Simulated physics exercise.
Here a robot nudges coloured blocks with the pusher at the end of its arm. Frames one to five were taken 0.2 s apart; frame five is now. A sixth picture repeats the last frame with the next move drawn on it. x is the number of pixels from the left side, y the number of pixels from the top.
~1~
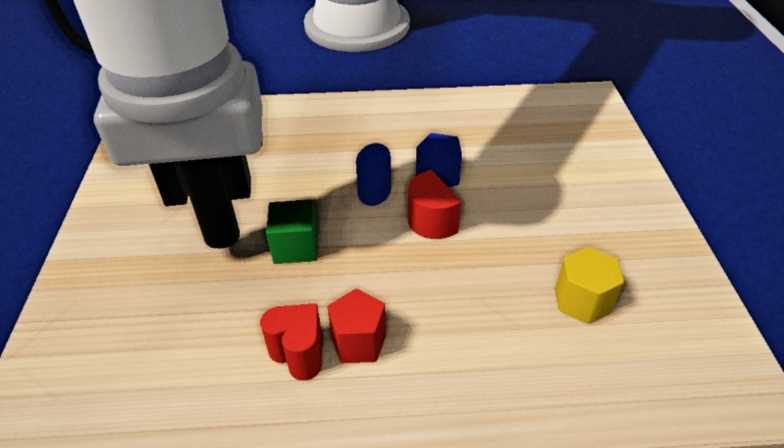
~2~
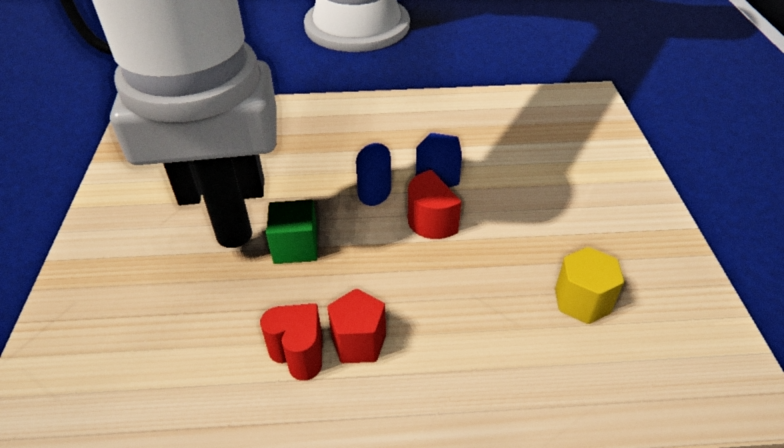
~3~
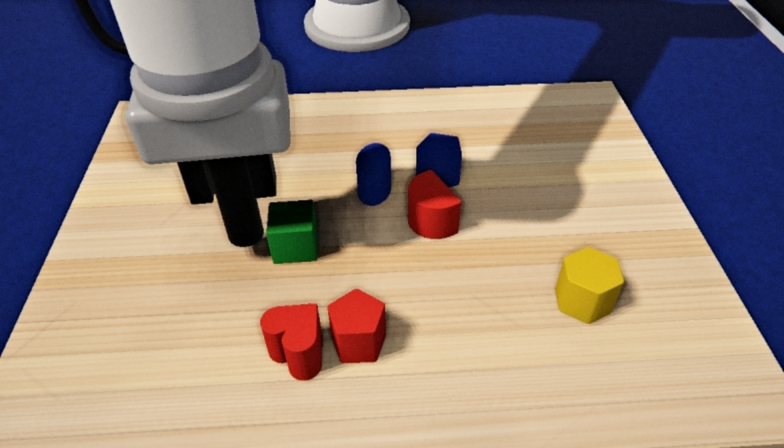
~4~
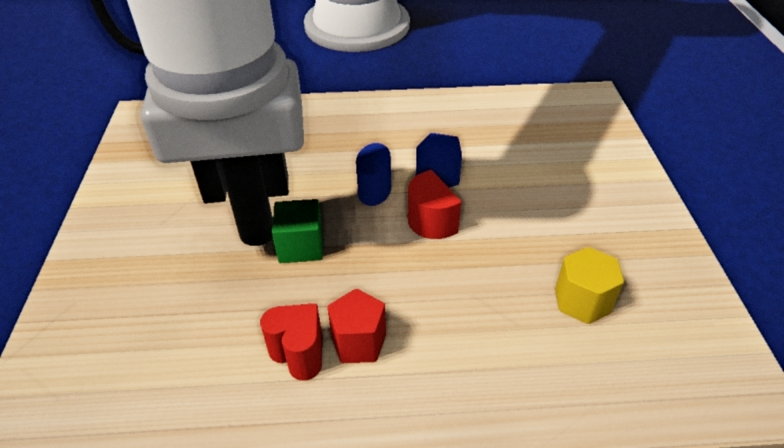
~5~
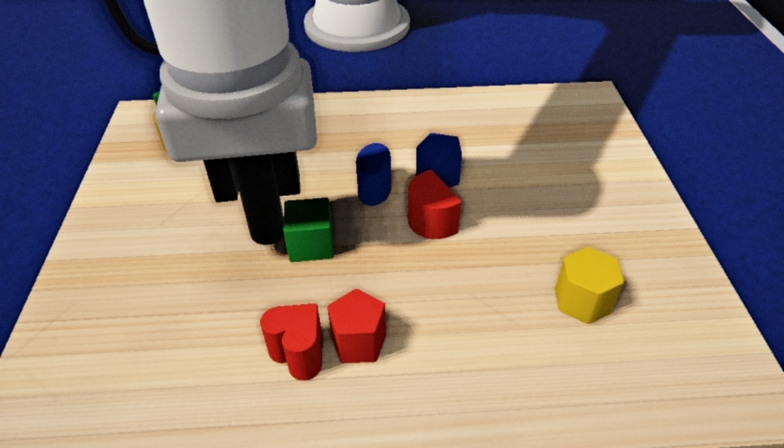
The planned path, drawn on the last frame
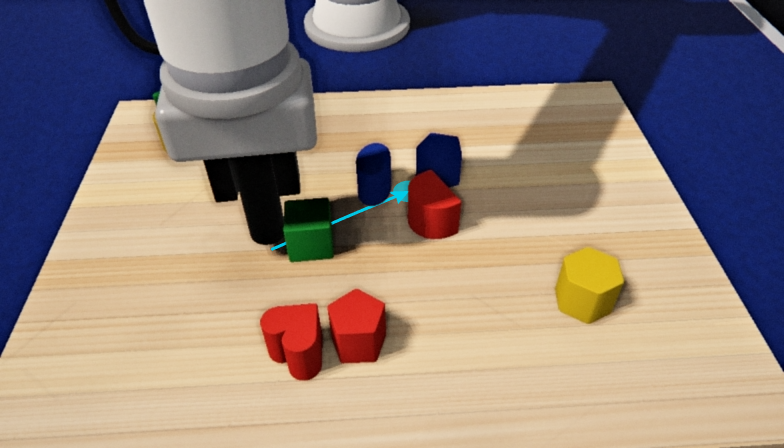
A robot arm moves right and pushes the green block a short way right.
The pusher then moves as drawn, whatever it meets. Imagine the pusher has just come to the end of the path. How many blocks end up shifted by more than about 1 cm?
Count: Two.
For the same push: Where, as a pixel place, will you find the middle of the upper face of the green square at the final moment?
When the path ends, it will be at (379, 202).
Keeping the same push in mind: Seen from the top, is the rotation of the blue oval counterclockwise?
Yes, I think so.
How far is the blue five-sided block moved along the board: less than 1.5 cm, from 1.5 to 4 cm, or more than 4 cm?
The answer is under 1.5 cm.
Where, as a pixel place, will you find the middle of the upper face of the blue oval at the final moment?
I'd guess (396, 138).
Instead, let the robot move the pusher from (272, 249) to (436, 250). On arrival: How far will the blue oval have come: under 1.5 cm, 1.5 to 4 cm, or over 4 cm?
It's set to move under 1.5 cm.
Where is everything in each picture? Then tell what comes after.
In the first frame, lower end of the pusher at (222, 237), tops of blocks, green square at (290, 215), blue oval at (373, 158), red D-shaped block at (432, 190), blue five-sided block at (441, 145).
In the second frame, pusher at (235, 236), blocks as before.
In the third frame, pusher at (246, 235), blocks as before.
In the fourth frame, pusher at (258, 234), green square at (296, 215).
In the fifth frame, pusher at (268, 233), green square at (307, 213), blue oval at (373, 158), red D-shaped block at (432, 190), blue five-sided block at (441, 145).
The drawn path runs straight from (272, 249) to (409, 191).
On the path given first. One third of the way, pusher at (318, 212); green square at (356, 203), turned 30° clockwise.
Two thirds of the way, pusher at (365, 192); green square at (379, 202), turned 60° clockwise; blue oval at (380, 152), turned 15° anticlockwise.
At the end, pusher at (409, 175); green square at (379, 202), turned 65° clockwise; blue oval at (396, 138), turned 75° anticlockwise; red D-shaped block not moved; blue five-sided block at (444, 144), turned 15° clockwise.
